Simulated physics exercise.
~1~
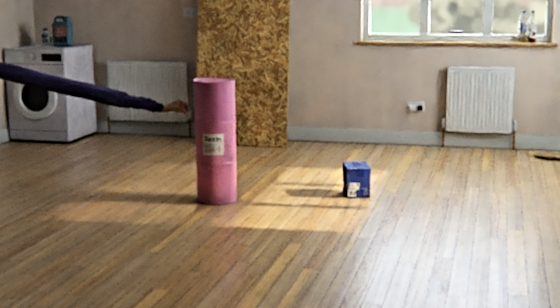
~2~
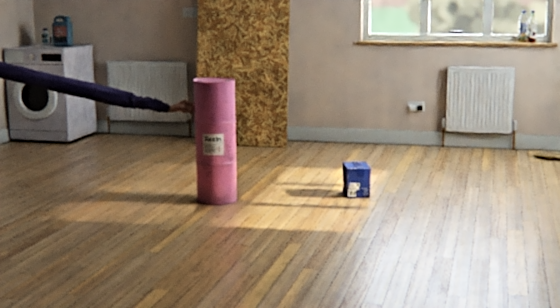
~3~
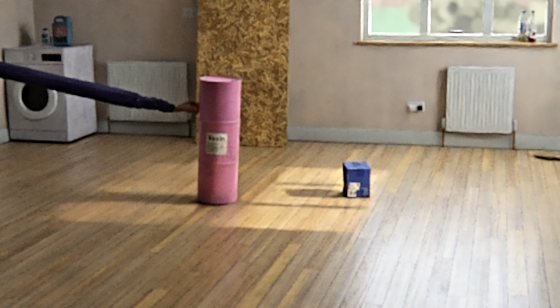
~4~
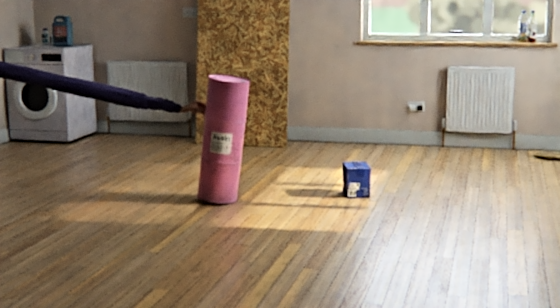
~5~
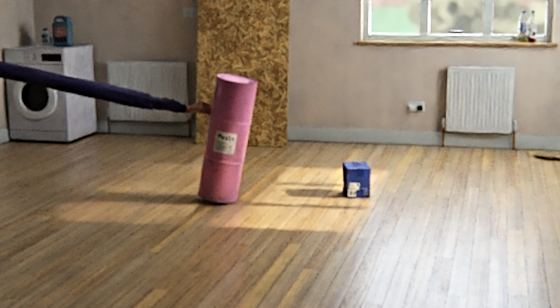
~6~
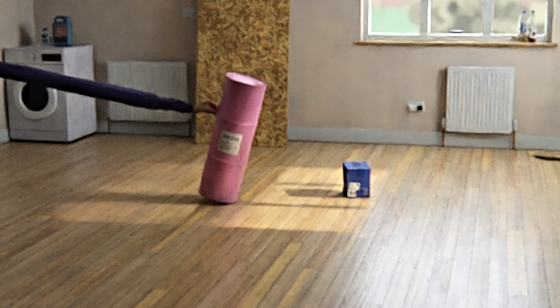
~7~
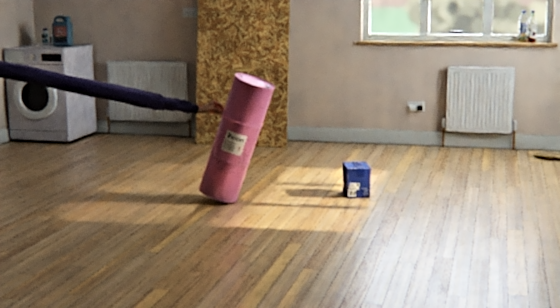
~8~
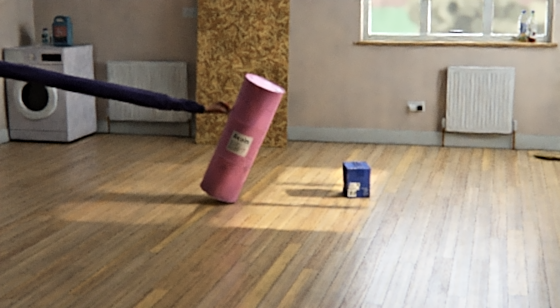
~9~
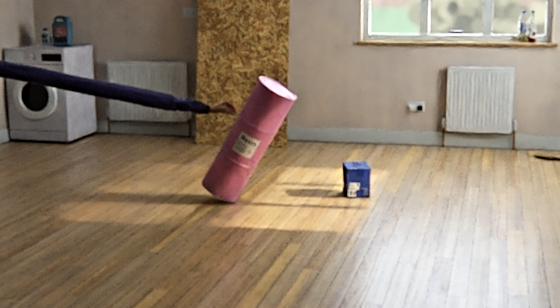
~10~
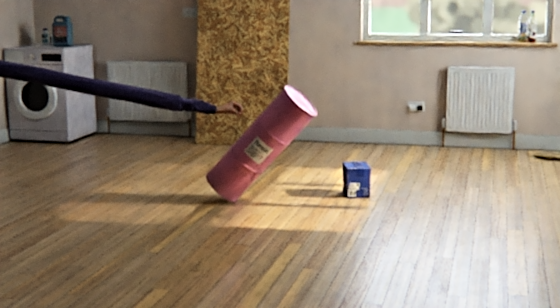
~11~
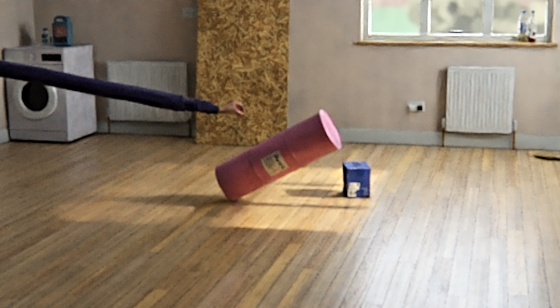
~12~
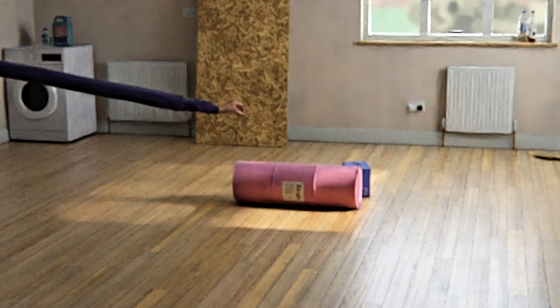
A tall pink drum stands upright near the centre of a bare room with a wooden floor, seen from a still, slightly raised view. A small blue parcel sits to its right, with a white washing machine, radiators, a rough board and a window along the far wall. A long dark-sleeved arm reaches in from the left, and its hand pushes the drum near the top. The drum leans steadily rightward, then tips away from the hand and falls. It ends lying on its side, partly hiding the parcel, which stays in place.
